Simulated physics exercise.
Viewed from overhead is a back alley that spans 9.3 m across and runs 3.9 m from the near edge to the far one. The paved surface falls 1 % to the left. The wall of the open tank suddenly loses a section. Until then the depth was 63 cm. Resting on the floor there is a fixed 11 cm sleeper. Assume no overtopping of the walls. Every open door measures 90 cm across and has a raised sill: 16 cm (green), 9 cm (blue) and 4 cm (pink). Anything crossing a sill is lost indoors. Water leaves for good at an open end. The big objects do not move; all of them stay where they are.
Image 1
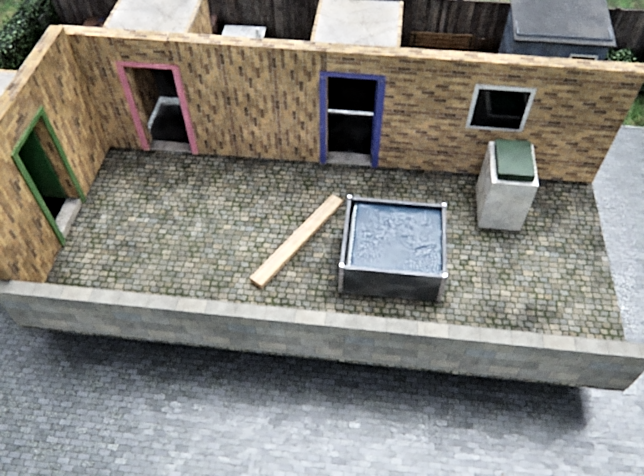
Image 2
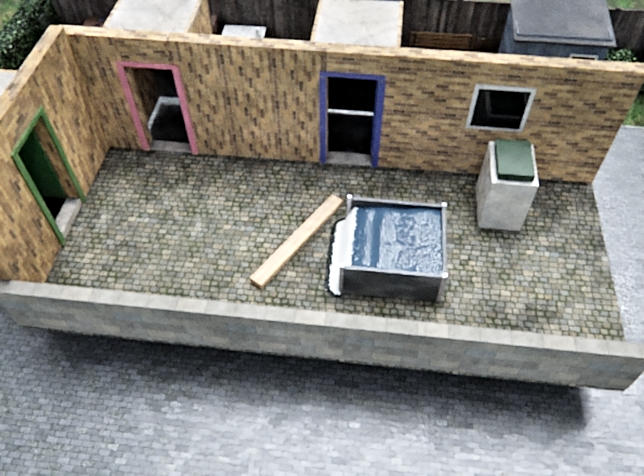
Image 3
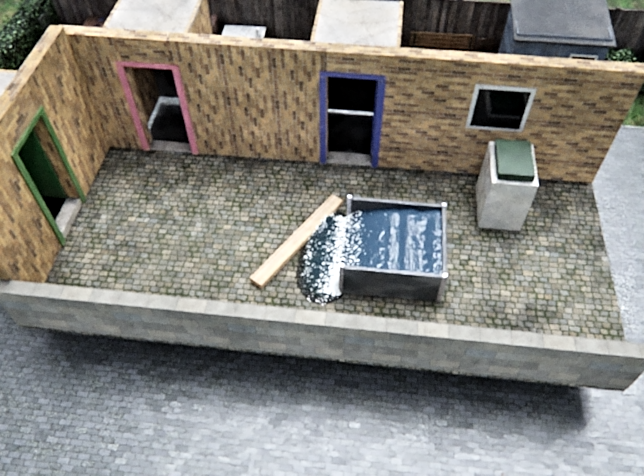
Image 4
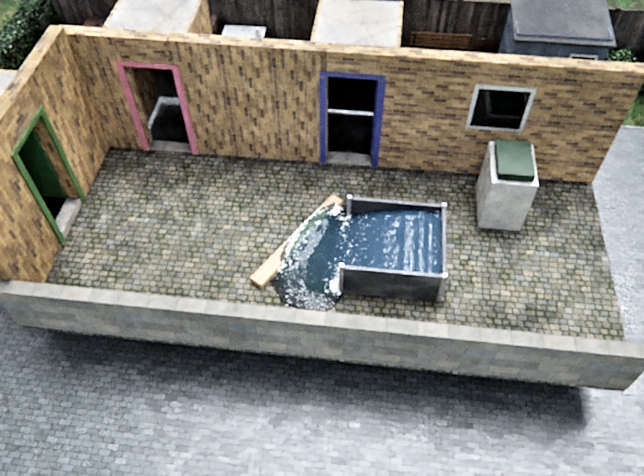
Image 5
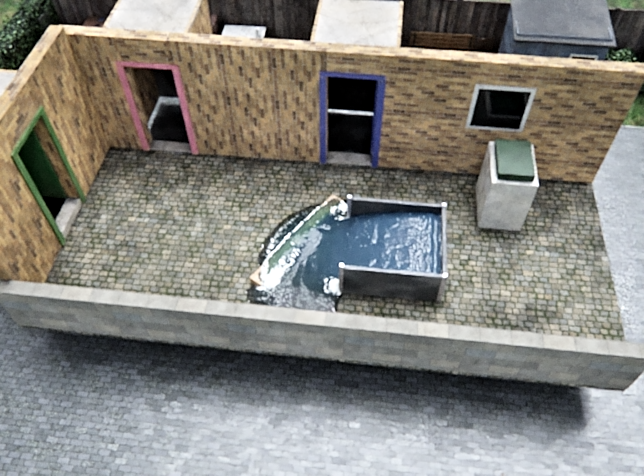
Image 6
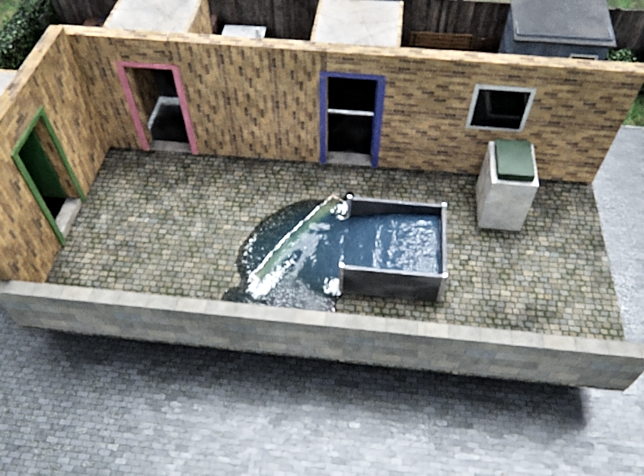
A square open tank of still water in a walled, paved alley lost its left side, and water poured out leftward, reached the wooden plank, washed over it and spread across the paving beyond.
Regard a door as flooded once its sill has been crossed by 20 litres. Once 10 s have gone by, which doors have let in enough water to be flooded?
I expect the green door to fall shy of the limit, I expect the blue door to fall shy of the limit, I expect the pink door to overrun the limit.
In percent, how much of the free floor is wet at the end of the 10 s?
Close to 75 in a hundred parts are wet.
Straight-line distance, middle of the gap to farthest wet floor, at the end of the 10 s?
Distance: Approx. 5.6 m.
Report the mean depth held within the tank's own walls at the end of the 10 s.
2 cm.
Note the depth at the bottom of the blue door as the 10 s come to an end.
The depth there is around 5.0 cm.
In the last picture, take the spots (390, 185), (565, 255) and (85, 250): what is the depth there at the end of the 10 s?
Depths in turn: Roughly 4, 1 and 7 centimetres.
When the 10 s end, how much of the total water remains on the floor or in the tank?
That would be close to 92 per cent.
A moment later water covers 30 % of the floor and is deepest (34 cm) near (306, 243); green door not reached, blue door not reached, pink door not reached.
Soon after water covers 55 % of the floor and is deepest (26 cm) near (258, 329); green door 10 cm at the sill, 0 L in, blue door 3 cm at the sill, 0 L in, pink door 3 cm at the sill, 0 L in.
Next water covers 60 % of the floor and is deepest (20 cm) near (34, 306); green door 17 cm at the sill, 2 L in, blue door 4 cm at the sill, 0 L in, pink door 5 cm at the sill, 4 L in.
Later on water covers 65 % of the floor and is deepest (13 cm) near (107, 155); green door 10 cm at the sill, 3 L in, blue door 2 cm at the sill, 0 L in, pink door 11 cm at the sill, 45 L in.
At the end water covers 75 % of the floor and is deepest (8 cm) near (86, 312); green door 7 cm at the sill, 3 L in, blue door 5 cm at the sill, 0 L in, pink door 6 cm at the sill, 87 L in.
